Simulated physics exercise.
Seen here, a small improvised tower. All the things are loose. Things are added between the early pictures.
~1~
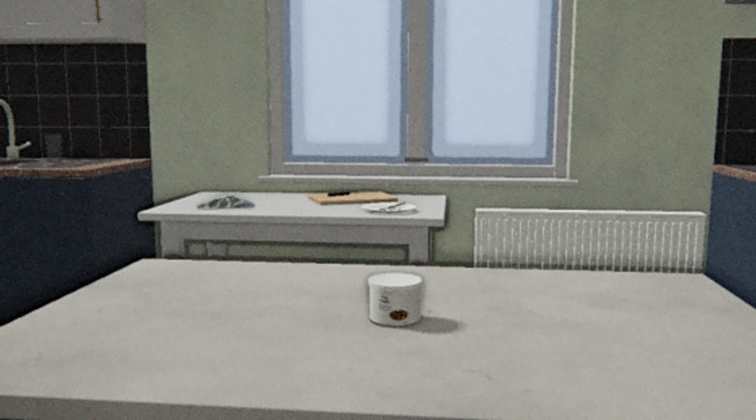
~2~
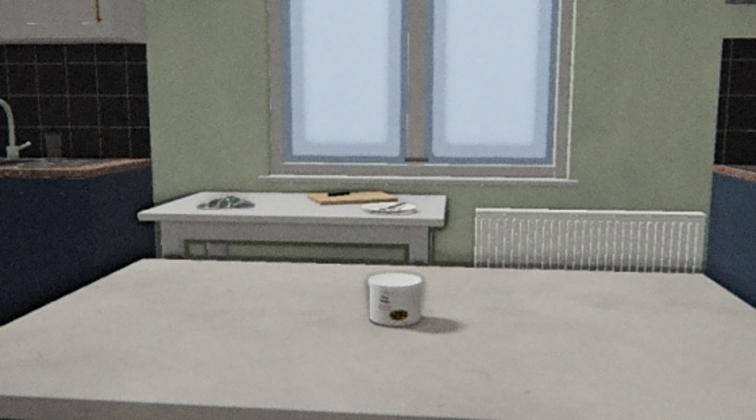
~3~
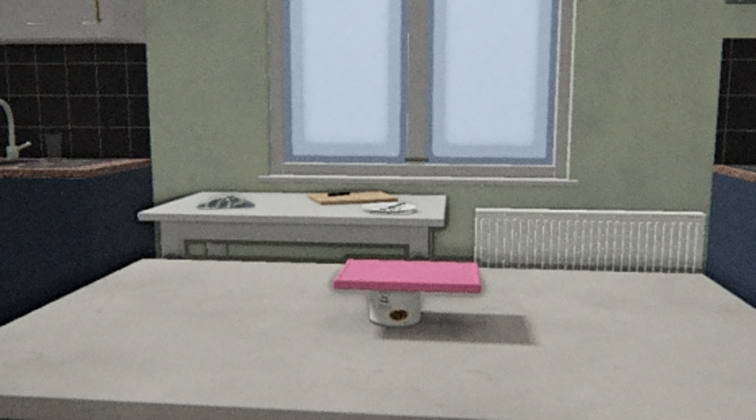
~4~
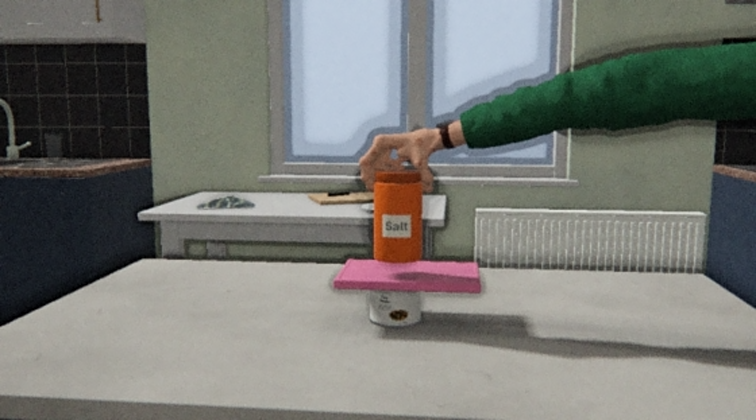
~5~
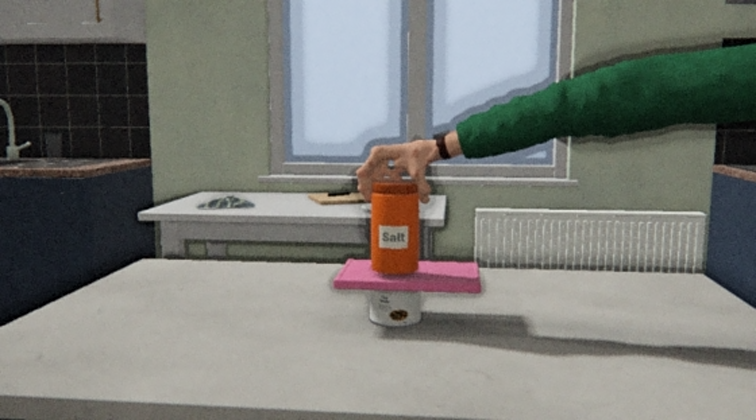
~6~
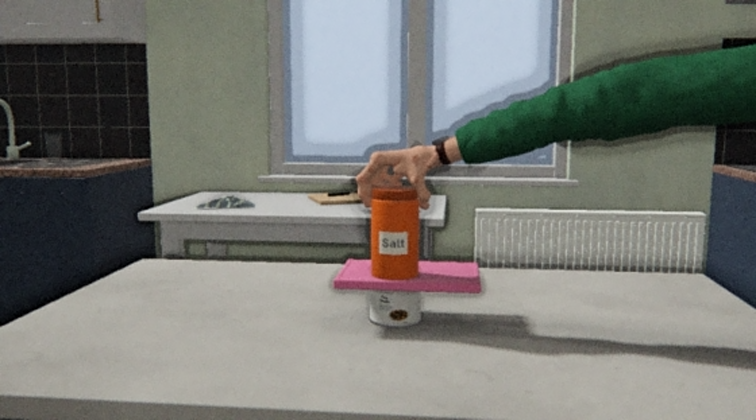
On a kitchen table, a pink slab appeared on top of a small white tub, and then a hand in a green sleeve lowered an orange salt jar onto it and kept hold.
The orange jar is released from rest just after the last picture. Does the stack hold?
Here the stack holds.
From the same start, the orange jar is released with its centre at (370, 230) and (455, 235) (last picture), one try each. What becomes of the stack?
In the first case it stays up; in the second case it gives way.
Then, 0.80 s later than the last frame, all is still.
Then, 1.70 s later than the last frame, orange jar resting near (395, 232).
When it is over, all 3 as before. End places, in pixels of the last picture, orange jar near (395, 232). The stack stays up.
